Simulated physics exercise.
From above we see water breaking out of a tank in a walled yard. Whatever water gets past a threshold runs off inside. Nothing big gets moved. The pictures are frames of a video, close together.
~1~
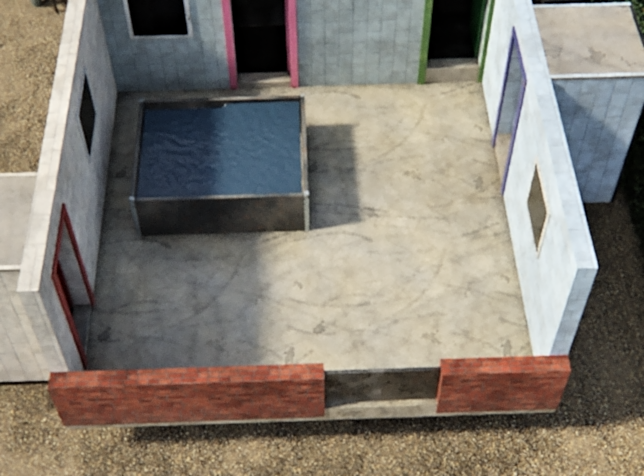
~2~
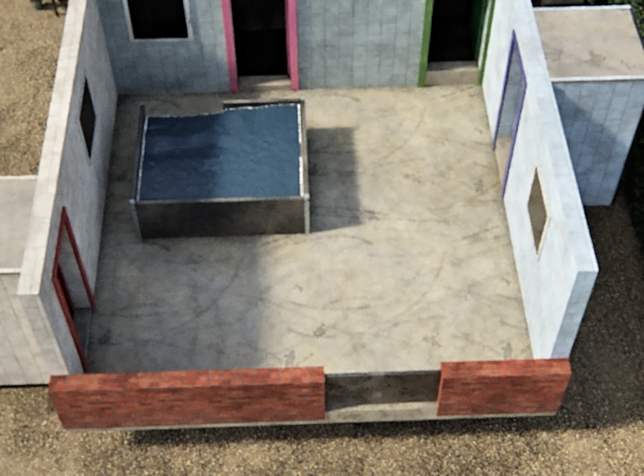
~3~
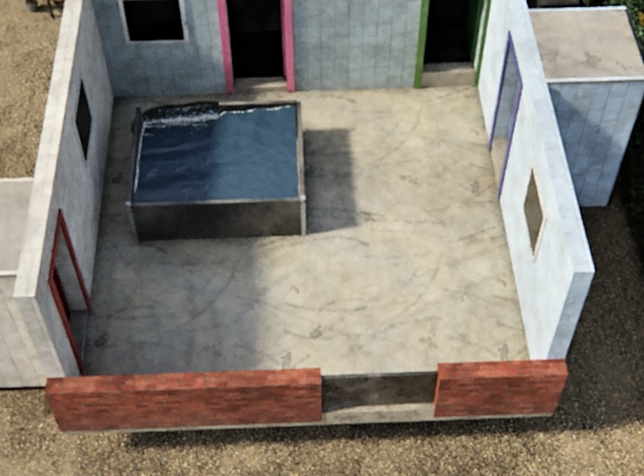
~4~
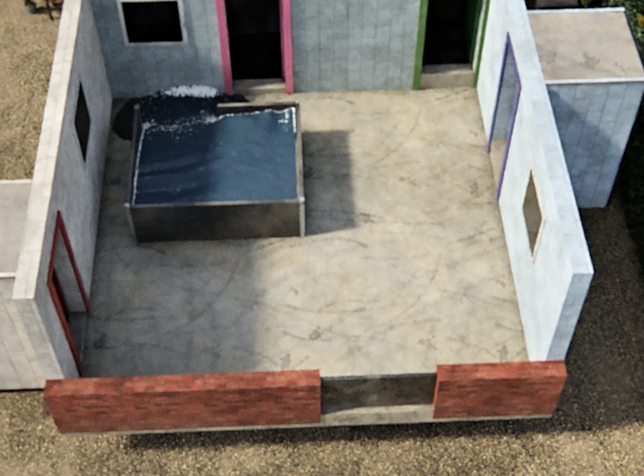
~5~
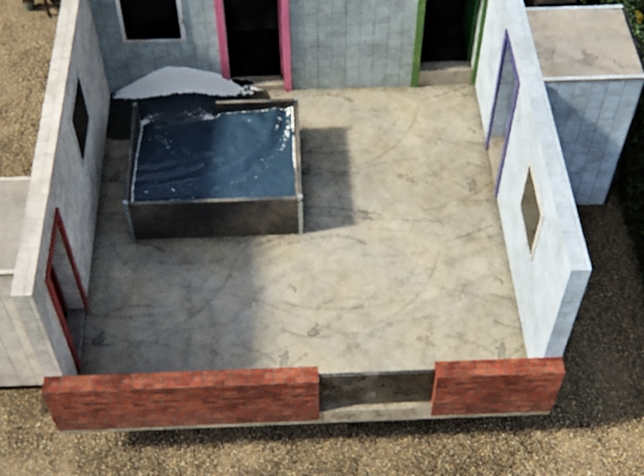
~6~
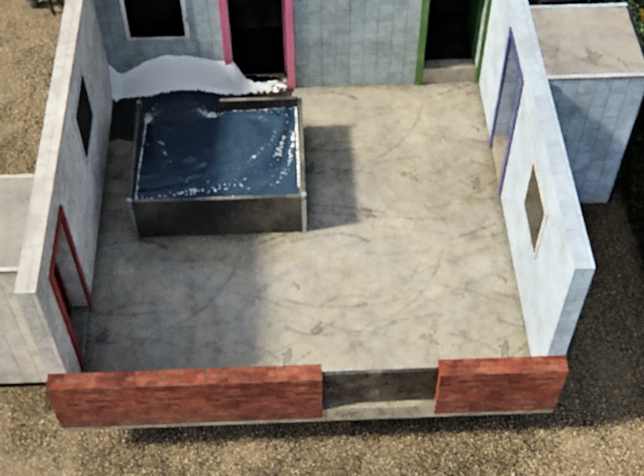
Walled yard seen from above, with water sloshing in a square tank, then pouring over its far side and spreading along the back wall.
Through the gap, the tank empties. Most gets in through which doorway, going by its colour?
Through the pink door.
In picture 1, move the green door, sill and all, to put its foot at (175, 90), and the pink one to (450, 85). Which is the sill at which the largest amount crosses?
The one in green.
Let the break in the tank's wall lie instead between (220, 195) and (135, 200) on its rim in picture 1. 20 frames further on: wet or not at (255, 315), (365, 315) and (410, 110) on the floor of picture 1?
In sequence the three spots come out wetted, then wetted, then still bare.
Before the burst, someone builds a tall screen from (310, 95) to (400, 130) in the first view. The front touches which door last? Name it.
The blue door, I say.
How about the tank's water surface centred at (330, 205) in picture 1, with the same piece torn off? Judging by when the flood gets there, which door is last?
Last: The red-painted one.
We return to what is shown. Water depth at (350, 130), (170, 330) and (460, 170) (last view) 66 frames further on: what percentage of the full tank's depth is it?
Readings in sequence: 10, 6, 12 percent.
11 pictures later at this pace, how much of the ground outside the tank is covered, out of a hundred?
Close to 35 in a hundred, I think.
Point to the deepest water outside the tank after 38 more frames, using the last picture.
I would choose the pixel (536, 385).
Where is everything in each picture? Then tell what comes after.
The first frame shows still water in the water tank at (221, 149).
In the second frame, water pours out on the water tank's far side and has run to a hidden place.
In the third frame, the front is at a hidden place, out from the gap on the water tank's far side.
In the fourth frame, water pours out on the water tank's far side and has run to (235, 95).
In the fifth frame, the front is at (262, 91), out from the gap on the water tank's far side.
In the sixth frame, water pours out on the water tank's far side and has run to (290, 88).
A moment on, water covers 15 % of the floor; blue door not reached, green door not reached, red door not reached, pink door a trickle in.
Next, water covers 35 % of the floor; blue door not reached, green door wet at the sill, nothing in, red door not reached, pink door some in.
Then, water covers 50 % of the floor; blue door wet at the sill, nothing in, green door wet at the sill, nothing in, red door a trickle in, pink door some in.
Later, water covers 85 % of the floor; blue door wet at the sill, nothing in, green door wet at the sill, nothing in, red door a trickle in, pink door some in.
In the end, water covers 100 % of the floor; blue door wet at the sill, nothing in, green door wet at the sill, nothing in, red door a trickle in, pink door some in; the pink door has let in the most.
